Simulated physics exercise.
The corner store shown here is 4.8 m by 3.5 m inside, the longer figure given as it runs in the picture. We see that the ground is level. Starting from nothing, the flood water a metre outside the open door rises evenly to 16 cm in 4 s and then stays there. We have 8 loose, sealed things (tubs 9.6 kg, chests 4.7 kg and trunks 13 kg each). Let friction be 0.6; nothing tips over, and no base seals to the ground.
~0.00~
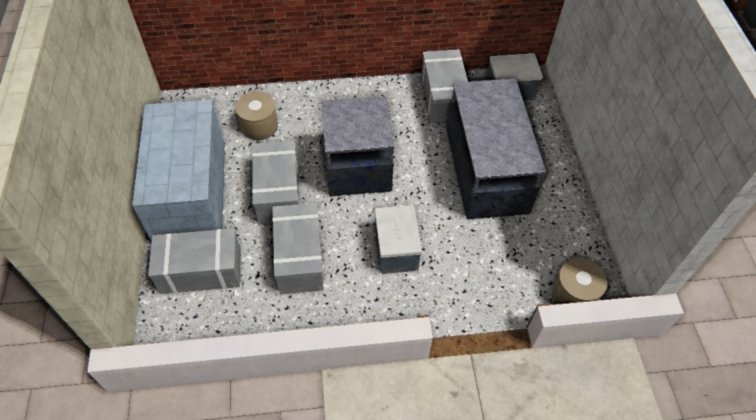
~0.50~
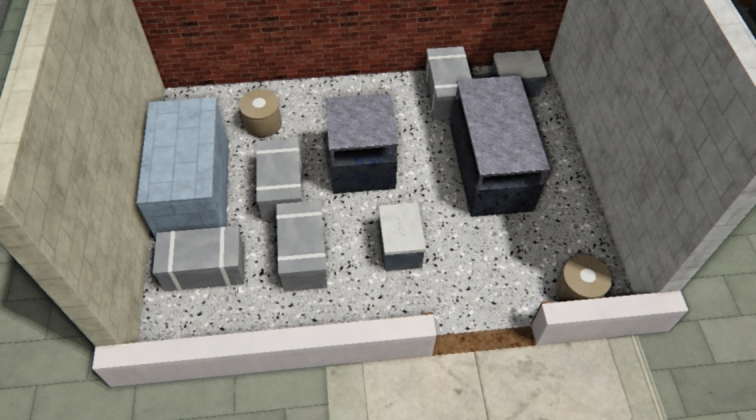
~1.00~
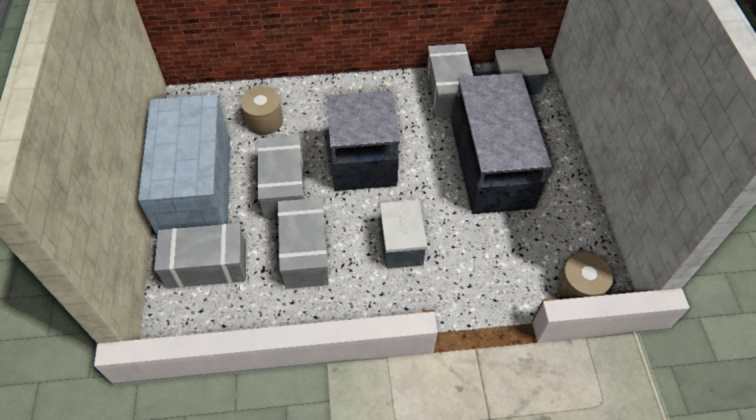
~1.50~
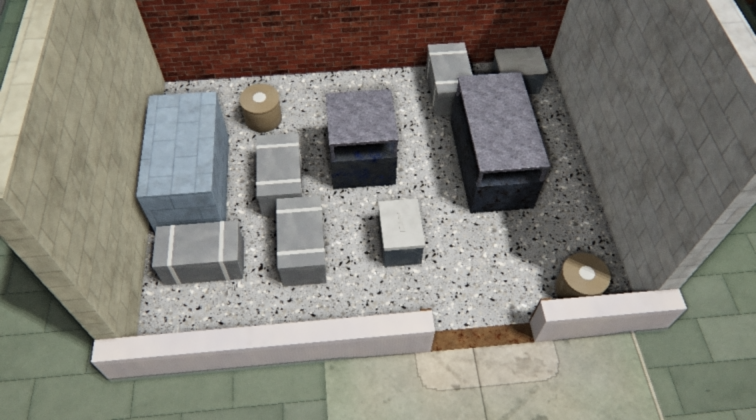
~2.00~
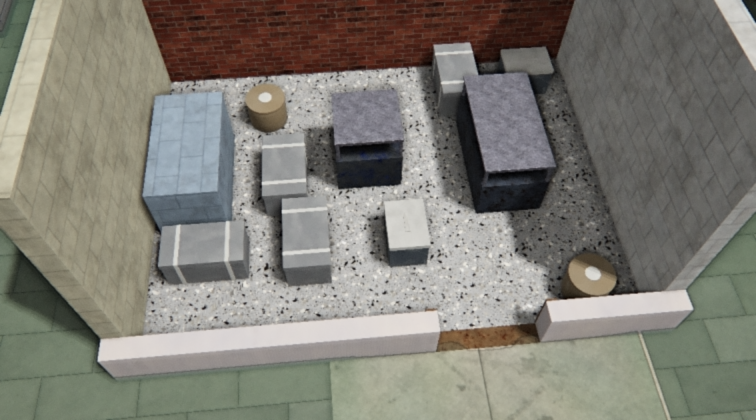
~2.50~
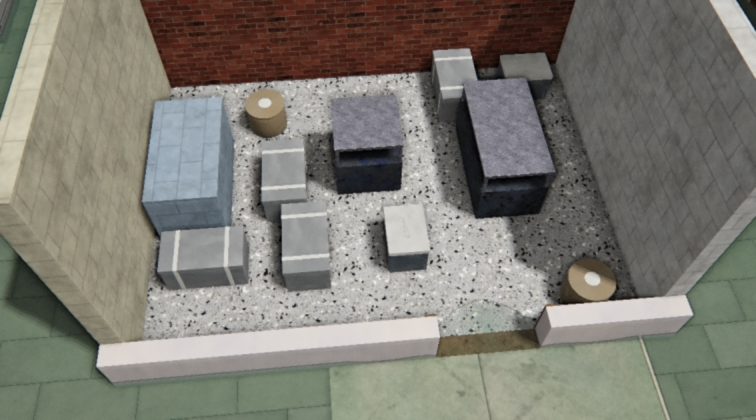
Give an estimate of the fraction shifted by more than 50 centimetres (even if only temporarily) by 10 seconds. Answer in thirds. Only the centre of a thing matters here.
Under a third.
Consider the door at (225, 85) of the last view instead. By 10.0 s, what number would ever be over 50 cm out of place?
Result: 4 of them.
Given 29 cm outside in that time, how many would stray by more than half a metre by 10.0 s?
So the tally would be 5.
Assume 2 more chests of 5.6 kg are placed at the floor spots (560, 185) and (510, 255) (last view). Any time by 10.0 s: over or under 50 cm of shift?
Inside the limit, then above the limit.
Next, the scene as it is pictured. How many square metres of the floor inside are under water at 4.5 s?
I'd estimate close to 4.0 m2.
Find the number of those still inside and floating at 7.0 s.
The count is 1.
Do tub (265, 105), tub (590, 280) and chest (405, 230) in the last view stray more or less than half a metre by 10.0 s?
Result, in turn: Stayed within / stayed within / exceeded.
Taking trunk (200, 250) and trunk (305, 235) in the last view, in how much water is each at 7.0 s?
About 0 and 3 cm.
After 3.5 s 0 of 8 are over 50 cm from their spots; 0 afloat.
After 4.5 s 0 of 8 are over 50 cm from their spots; 0 afloat.
After 7.0 s 1 of 8 are over 50 cm from their spots; 1 afloat.
After 10.0 s 1 of 8 are over 50 cm from their spots, and 1 have been at some point; 3 afloat.
